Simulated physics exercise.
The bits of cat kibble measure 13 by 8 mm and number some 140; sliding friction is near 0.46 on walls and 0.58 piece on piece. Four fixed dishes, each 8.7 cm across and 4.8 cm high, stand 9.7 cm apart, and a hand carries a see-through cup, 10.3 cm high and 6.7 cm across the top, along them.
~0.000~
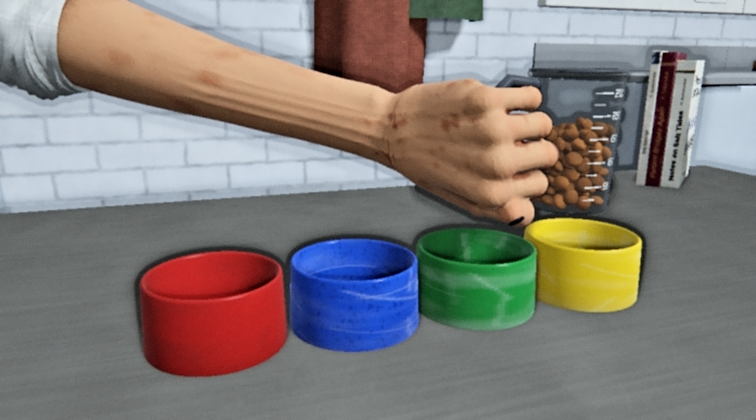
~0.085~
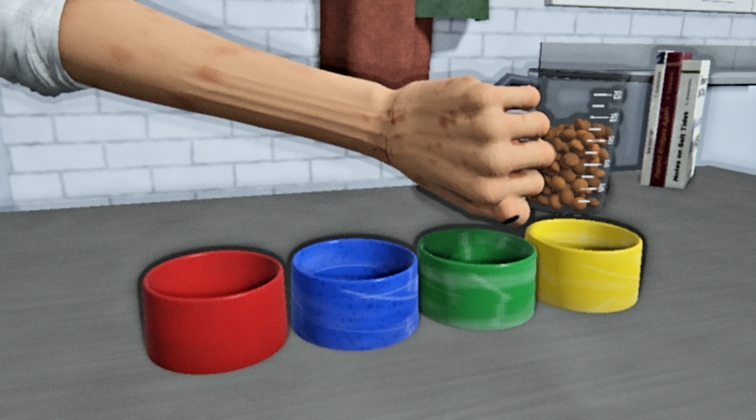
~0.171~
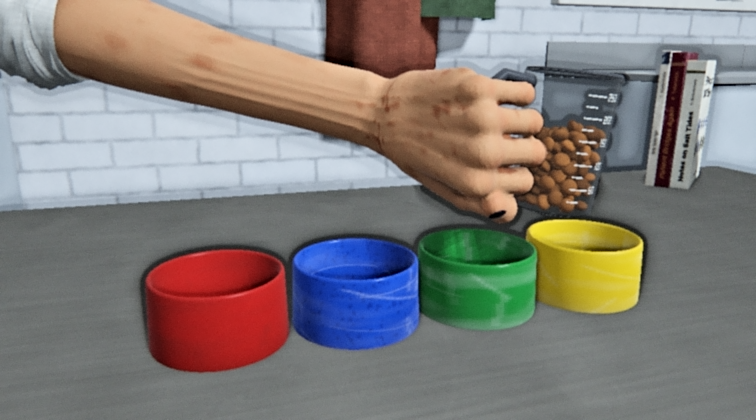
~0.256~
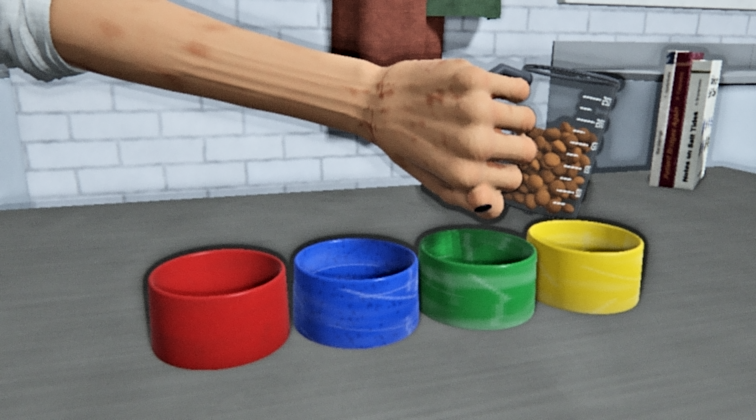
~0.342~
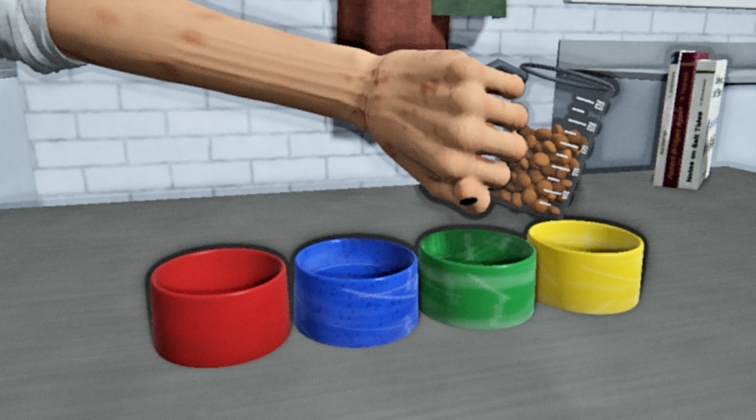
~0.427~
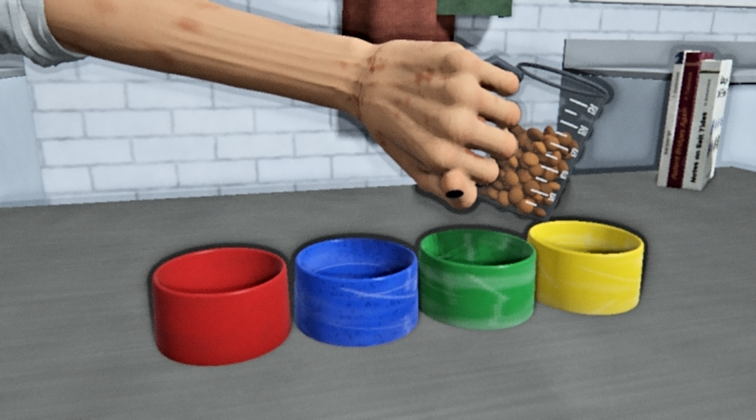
A hand tilting a clear measuring cup of brown kibble and shifting it slightly left above green and yellow dishes on a grey counter.
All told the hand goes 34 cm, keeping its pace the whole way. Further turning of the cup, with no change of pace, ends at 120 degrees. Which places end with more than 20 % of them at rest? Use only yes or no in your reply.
Red: No; blue: Yes; green: No; yellow: No; counter: No.
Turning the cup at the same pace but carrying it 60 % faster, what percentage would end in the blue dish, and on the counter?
Blue 10, counter 0.
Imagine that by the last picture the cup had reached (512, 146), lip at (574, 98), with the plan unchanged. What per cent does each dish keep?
Dish by dish: Red 90 percent, blue 10 percent, green 0 percent, yellow 0 percent.
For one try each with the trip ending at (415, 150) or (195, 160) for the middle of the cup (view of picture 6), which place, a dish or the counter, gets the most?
Largest portions, in order: Green and blue.
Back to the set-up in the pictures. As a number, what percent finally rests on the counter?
About 5 percent.
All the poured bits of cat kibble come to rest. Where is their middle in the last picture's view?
After settling, the middle sits near (363, 292).
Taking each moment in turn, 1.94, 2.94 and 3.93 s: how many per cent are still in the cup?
Approx. 95 / 0 / 0 percent.
Then, at 1.94 s, tilt 105 degrees; cup holds 95 %, green 5 %.
Then, at 2.94 s, tilt 120 degrees; cup holds 0 %, blue 90 %, green 5 %.
After 3.93 s, tilt 120 degrees; cup holds 0 %, blue 90 %, green 5 %.
At rest (4.2 s), red 0 %, blue 90 %, green 5 %, yellow 0 %, counter 5 %.
